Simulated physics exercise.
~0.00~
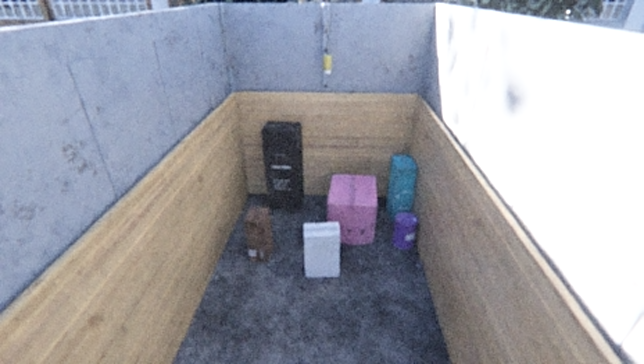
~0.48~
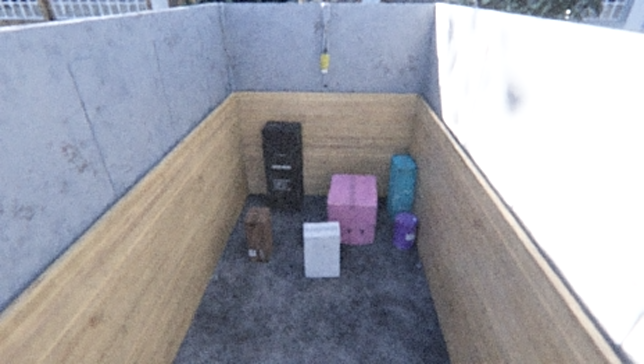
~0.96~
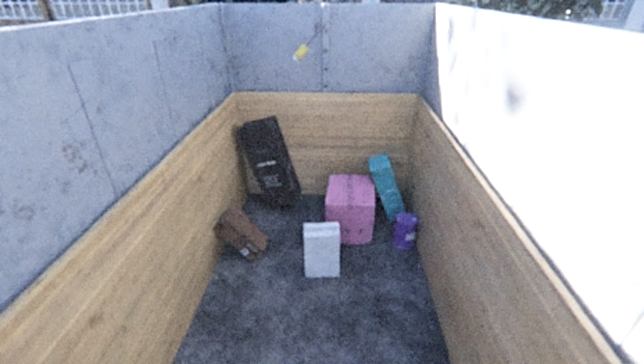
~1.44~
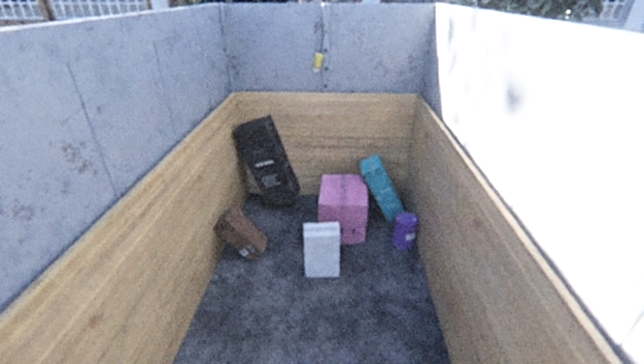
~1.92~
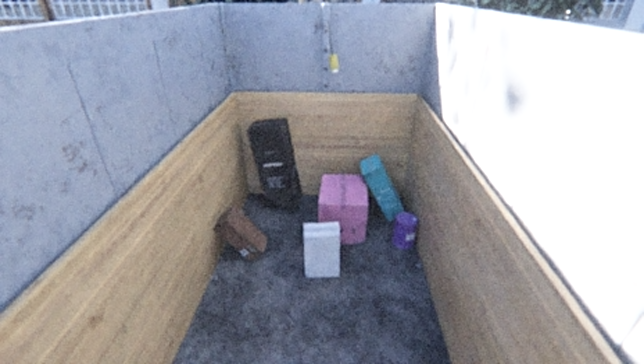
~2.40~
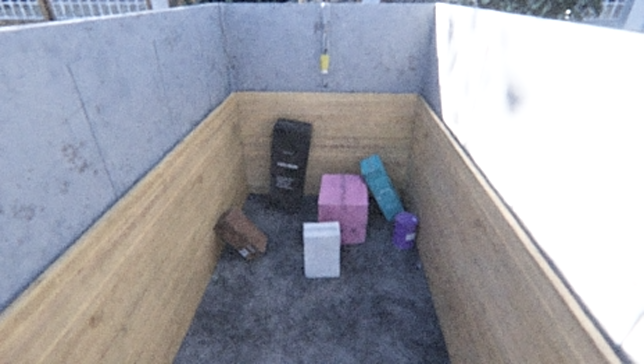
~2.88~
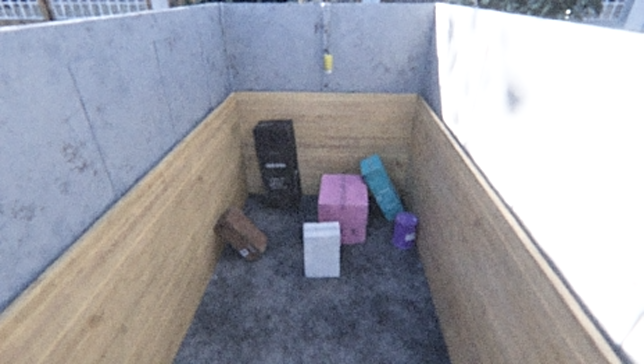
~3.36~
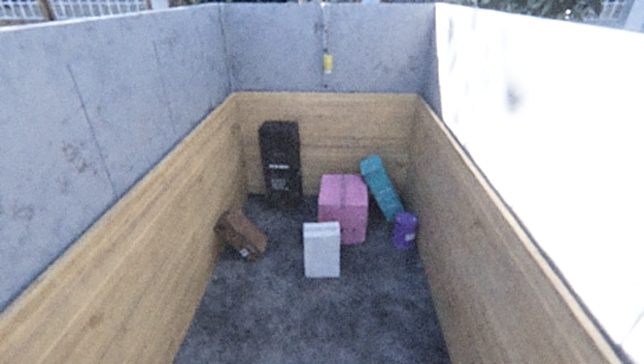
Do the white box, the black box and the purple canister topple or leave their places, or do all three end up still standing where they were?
All three keep their places. The white box and the purple canister stay put throughout, and the black box tips and rocks but settles upright again about where it started.
